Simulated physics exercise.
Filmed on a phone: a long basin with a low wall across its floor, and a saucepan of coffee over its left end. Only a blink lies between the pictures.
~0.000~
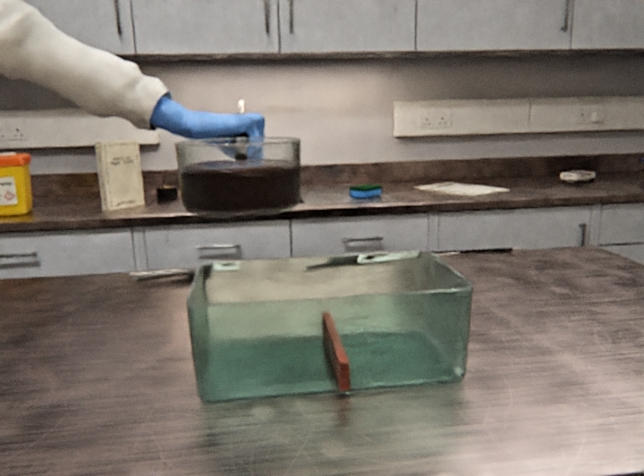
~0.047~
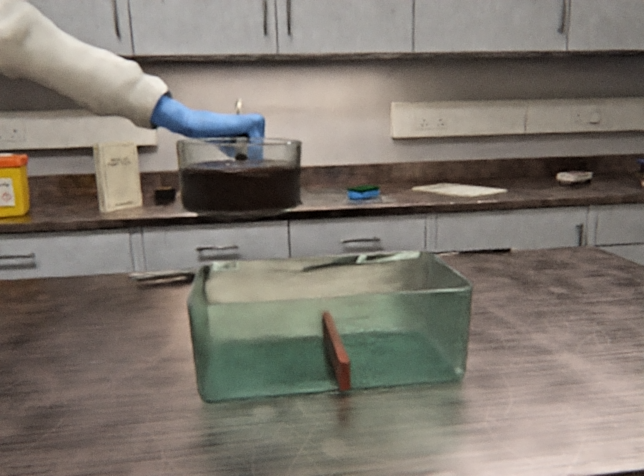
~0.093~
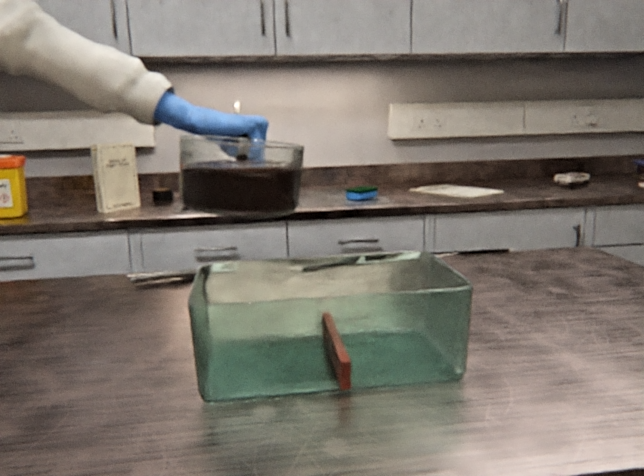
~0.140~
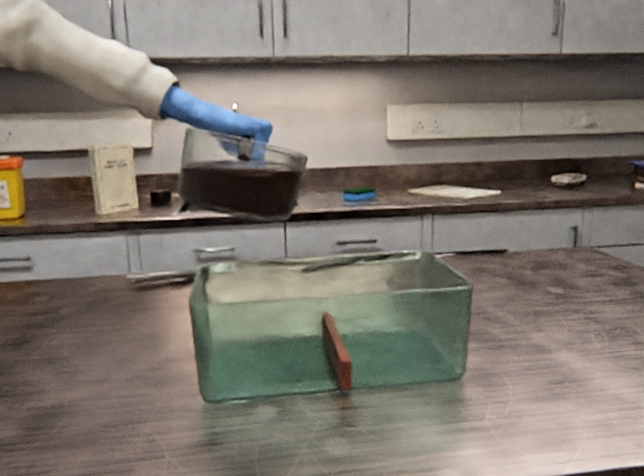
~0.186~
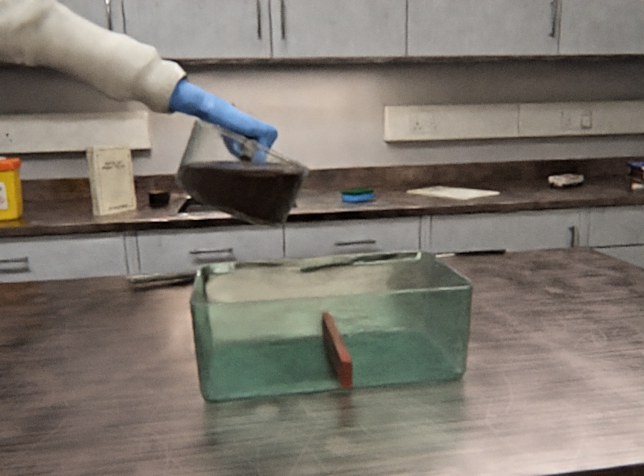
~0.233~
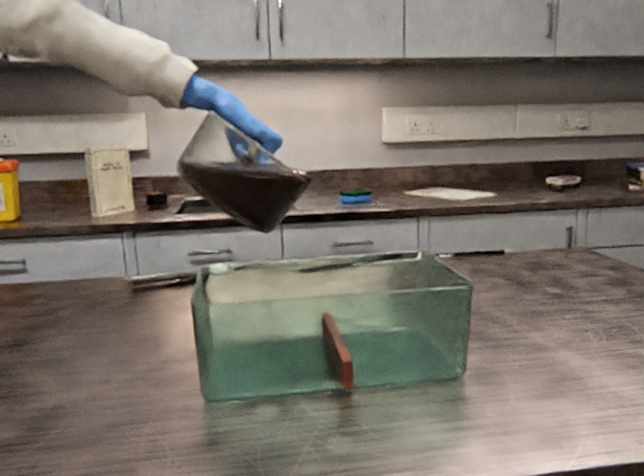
In the video, a blue-gloved hand holds a clear container of dark liquid above the left end of a rectangular glass basin with a low reddish-brown wall inside, then tilts it progressively further down to the right.
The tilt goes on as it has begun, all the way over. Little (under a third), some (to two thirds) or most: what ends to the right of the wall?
In the end between a third and two thirds is right of the wall.
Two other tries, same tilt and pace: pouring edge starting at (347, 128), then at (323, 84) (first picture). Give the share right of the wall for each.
The first gives 80 %, the second 70 %.
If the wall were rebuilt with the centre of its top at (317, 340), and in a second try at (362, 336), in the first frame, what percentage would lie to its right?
Roughly 65 per cent, and 20 per cent.
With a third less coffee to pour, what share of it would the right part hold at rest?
About 35 per cent.
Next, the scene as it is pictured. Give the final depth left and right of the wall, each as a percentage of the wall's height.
The left part 40 per cent, the right part 40.
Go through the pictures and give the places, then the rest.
It leans 0°; its right rim is at (299, 141); the coffee meets the walls at (182, 167) and (297, 162); the long basin's rim runs from (194, 284) to (450, 269); the wall's top is at (334, 335), in the first frame.
It leans 2°; its right rim is at (300, 143); the coffee meets the walls at (182, 166) and (297, 163), in the second frame.
It leans 7°; its right rim is at (303, 149); the coffee meets the walls at (183, 165) and (298, 164), in the third frame.
It leans 15°; its right rim is at (306, 158); the coffee meets the walls at (184, 165) and (300, 166), in the fourth frame.
It leans 26°; its right rim is at (308, 170); the coffee meets the walls at (183, 166) and (304, 168), in the fifth frame.
It leans 38°; its right rim is at (307, 184); the coffee meets the walls at (180, 161) and (303, 173); 1 per cent is over the edge, in the sixth frame.
A moment on, the saucepan is tipped right over and 18 per cent is still to pour, 12 is left of the wall and 32 right of it.
Next, the saucepan is tipped right over and 2 per cent is still to pour, 44 is left of the wall and 49 right of it.
Then the saucepan is tipped right over and 0 per cent is still to pour, 49 is left of the wall and 48 right of it.
Later the saucepan is tipped right over and 0 per cent is still to pour, 50 is left of the wall and 48 right of it.
At rest 50 per cent lies left of the wall, 48 right of it and 2 outside.
